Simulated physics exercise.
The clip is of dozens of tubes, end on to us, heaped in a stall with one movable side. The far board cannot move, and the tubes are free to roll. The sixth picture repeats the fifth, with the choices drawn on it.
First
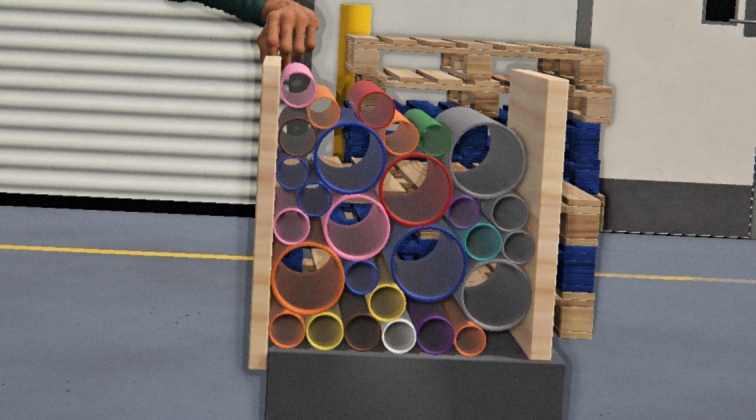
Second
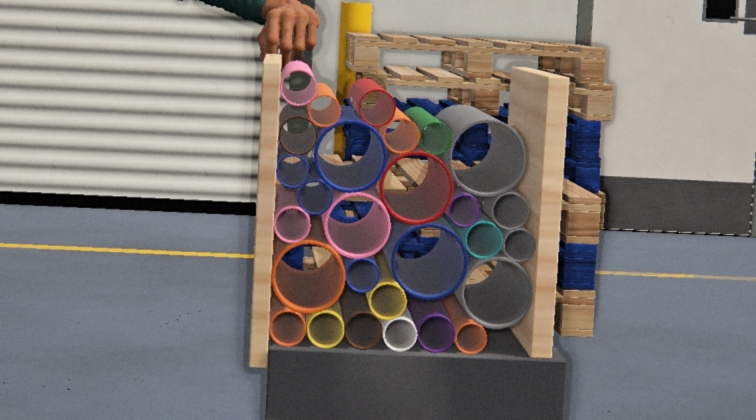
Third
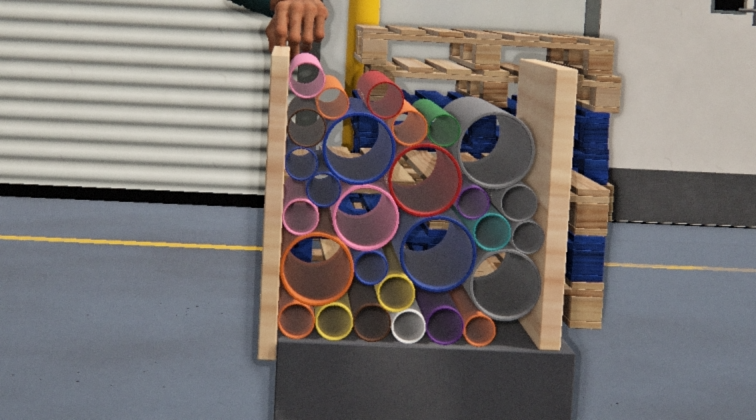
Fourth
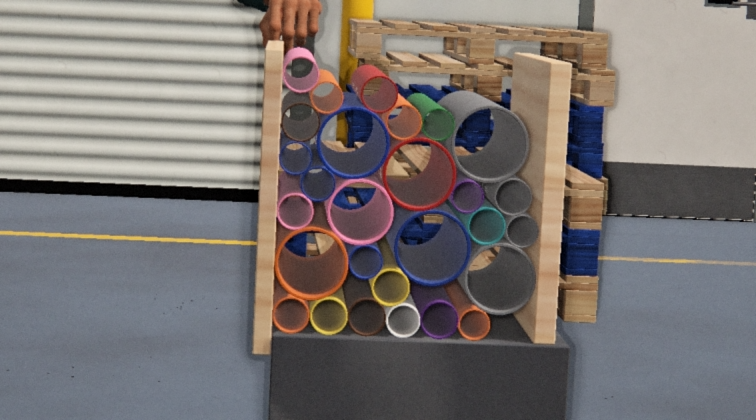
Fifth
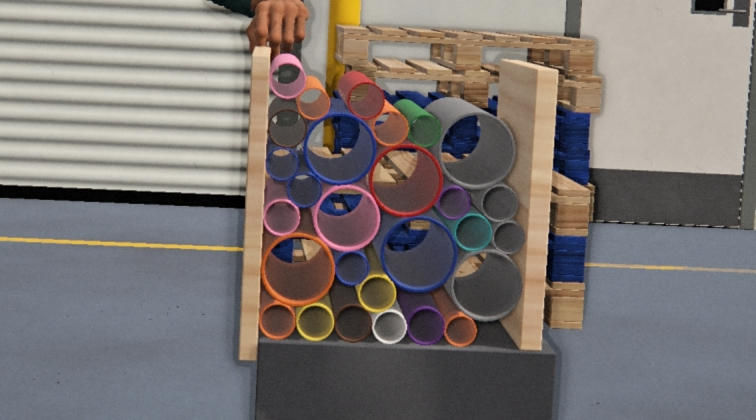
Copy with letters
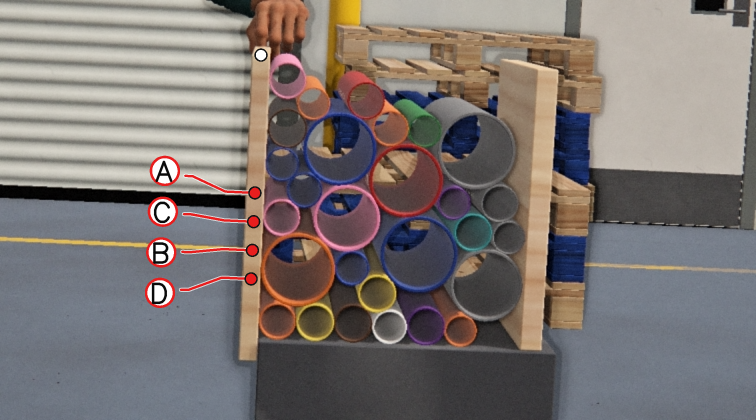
The whole view shifted slightly right, then back left, while the colourful tubes stayed heaped between two wooden boards with no clear rolling, and a hand kept gripping the top of the left board.
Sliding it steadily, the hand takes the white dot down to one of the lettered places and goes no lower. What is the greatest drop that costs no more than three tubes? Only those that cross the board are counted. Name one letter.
A is the limit.
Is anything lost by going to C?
Yes.
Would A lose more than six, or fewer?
It loses fewer than six.
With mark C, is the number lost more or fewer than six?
At C, fewer than six.
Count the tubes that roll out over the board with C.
The count is four.
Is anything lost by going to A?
Yes.
On the marked copy, A at (255, 193); B at (252, 250); C at (253, 222); D at (251, 279); the white dot at (261, 55).
With A. Early on, top of the board (268, 119).
Further on, top of the board (264, 190).
At the end, top of the board (264, 192), one out over the board.
As for the rest, B more than three out over the board; C four out over the board; D more than three out over the board.
